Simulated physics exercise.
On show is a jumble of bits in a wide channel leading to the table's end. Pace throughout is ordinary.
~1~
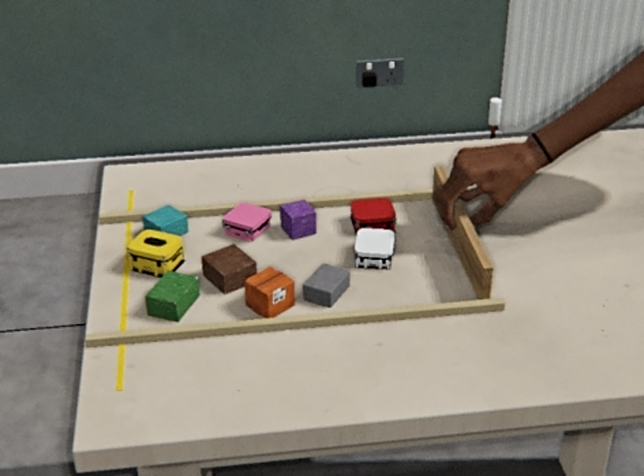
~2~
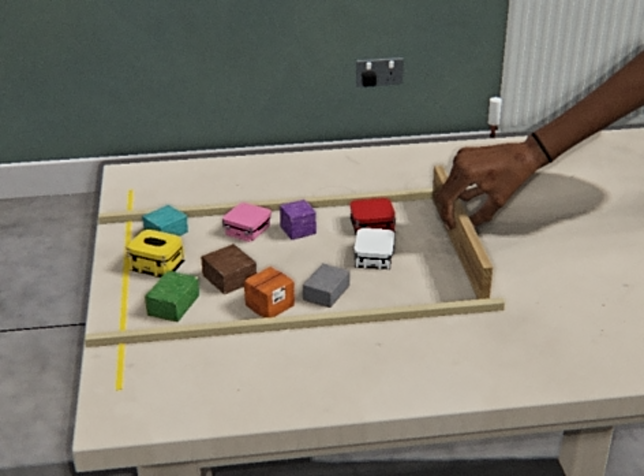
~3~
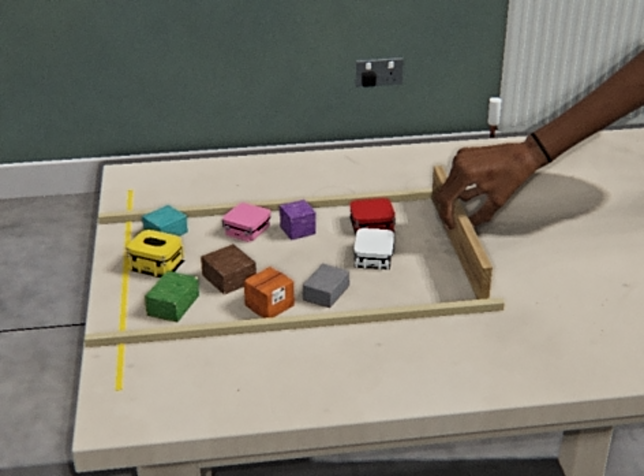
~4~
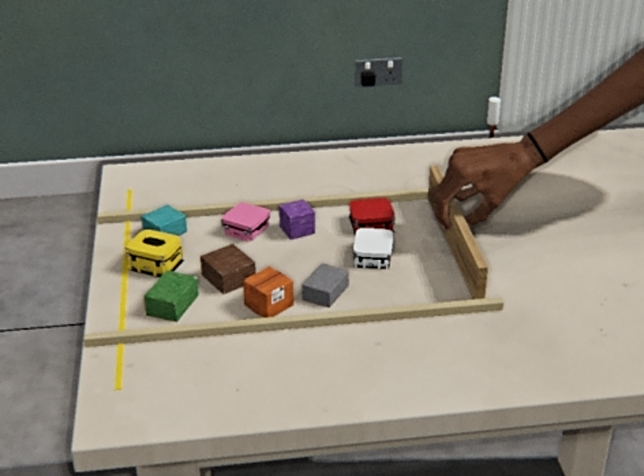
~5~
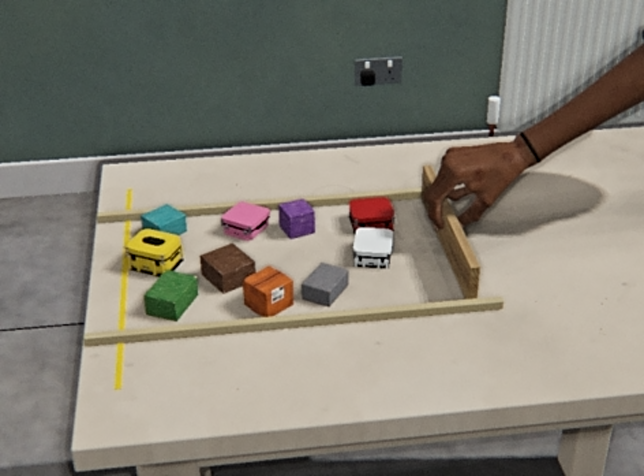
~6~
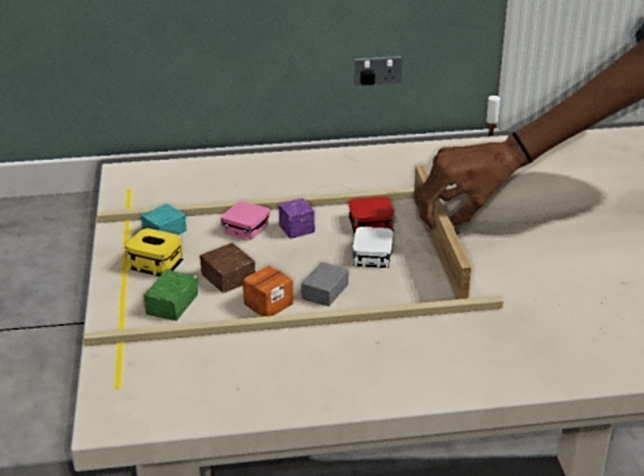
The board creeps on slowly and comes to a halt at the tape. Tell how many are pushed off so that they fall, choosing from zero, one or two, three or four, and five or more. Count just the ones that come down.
The sweep knocks five or above off.
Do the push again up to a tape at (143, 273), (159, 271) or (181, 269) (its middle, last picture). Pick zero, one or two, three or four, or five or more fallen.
Going through the three places in order, the answers are five or more; three or four; three to four.
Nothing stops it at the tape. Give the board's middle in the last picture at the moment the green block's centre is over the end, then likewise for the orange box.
Near (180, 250) and (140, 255).
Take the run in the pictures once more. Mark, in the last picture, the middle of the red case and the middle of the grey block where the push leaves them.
The first near (104, 236), the second near (106, 307).
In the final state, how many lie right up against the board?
Number: 3.
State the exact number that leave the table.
Altogether the count is 7.
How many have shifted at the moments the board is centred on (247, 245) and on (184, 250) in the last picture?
At the first point the count is 10, at the second it's 10.
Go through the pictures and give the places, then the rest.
In the first frame, yellow case (157, 254); turquoise block (166, 224); green block (173, 296); board (460, 230); tape (126, 275).
In the second frame, turquoise block (165, 224); brown block (229, 269).
In the third frame, green block (172, 296); pink case (247, 223).
In the fourth frame, yellow case (155, 254); board (455, 230).
In the fifth frame, turquoise block (164, 224); white case (373, 248).
In the sixth frame, yellow case (155, 253); turquoise block (164, 223); green block (171, 295); board (440, 230); tape (125, 274).
Early on, none off yet; yellow case at rest near (155, 253); turquoise block at rest near (164, 223); green block at rest near (171, 295).
A while later, none off yet; yellow case at rest near (154, 254); turquoise block travelled about its own width near (127, 224); green block travelled a little near (159, 298).
Further along, one off so far; yellow case travelled well along near (80, 258); turquoise block in the air near (71, 383); green block travelled well along near (81, 309).
Finally, the number that fall off is five or more; lost, purple block, orange box, pink case, brown block, green block, turquoise block and yellow case.
